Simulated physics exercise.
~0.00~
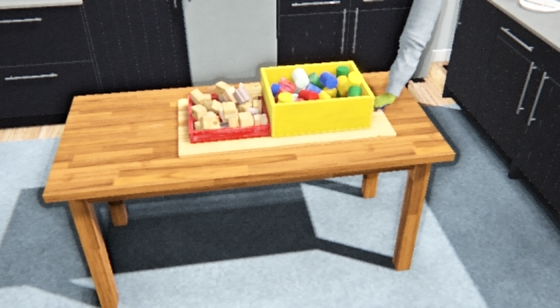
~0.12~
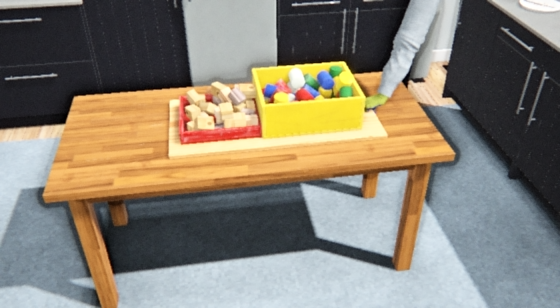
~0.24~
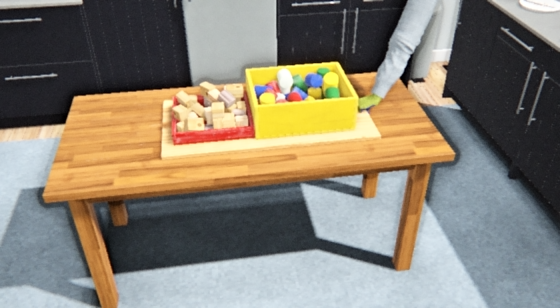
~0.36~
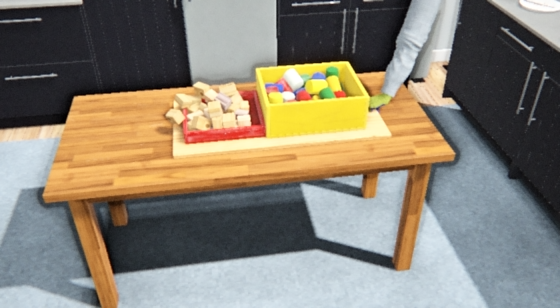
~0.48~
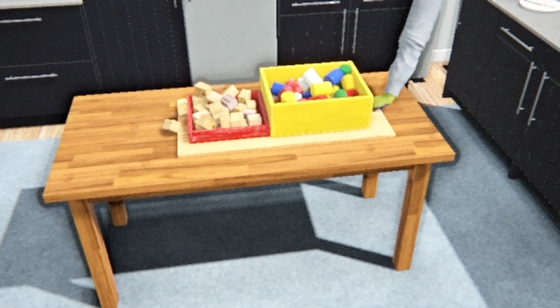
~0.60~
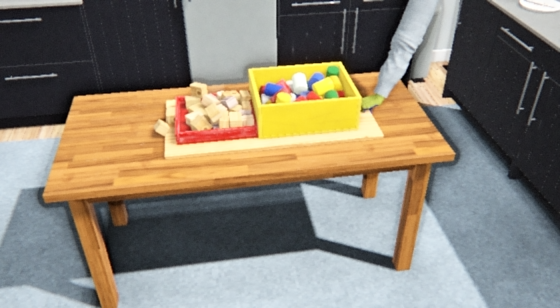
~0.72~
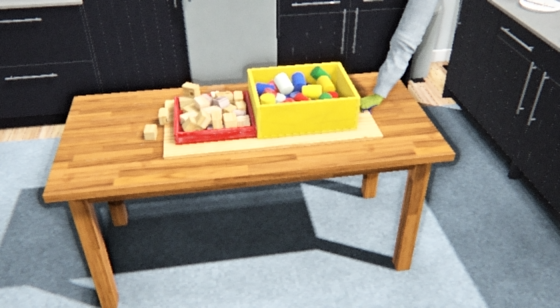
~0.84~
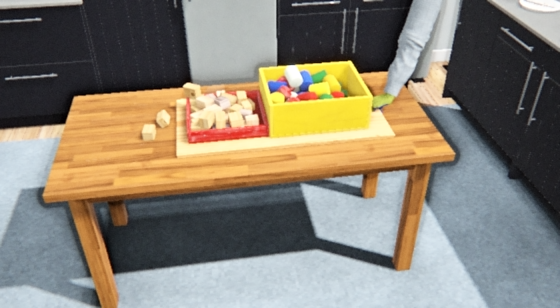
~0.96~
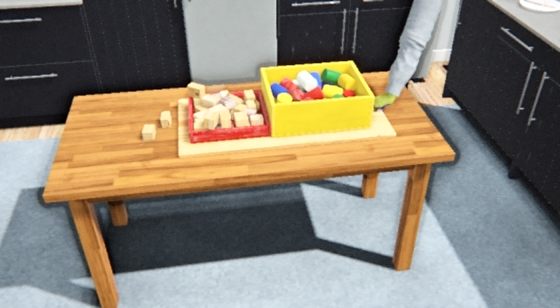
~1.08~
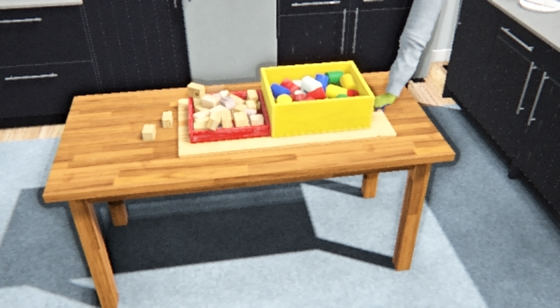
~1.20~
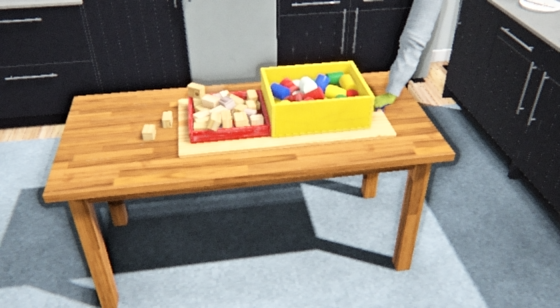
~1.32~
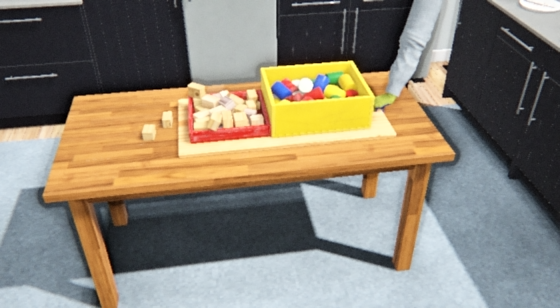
A grey-sleeved arm reaches in from the upper right to the edge of a pale board on a wooden table, seen from above in a kitchen with dark cabinets. On the board, a shallow red crate of timber blocks sits left of a deeper yellow crate of colourful pieces. The board slides left, then back right, while blocks shift and some hang over the red crate's left side. It swings left and right once more, and two blocks end up on the tabletop. The board stops, leaving those two beside it and the colourful pieces still inside the yellow crate.
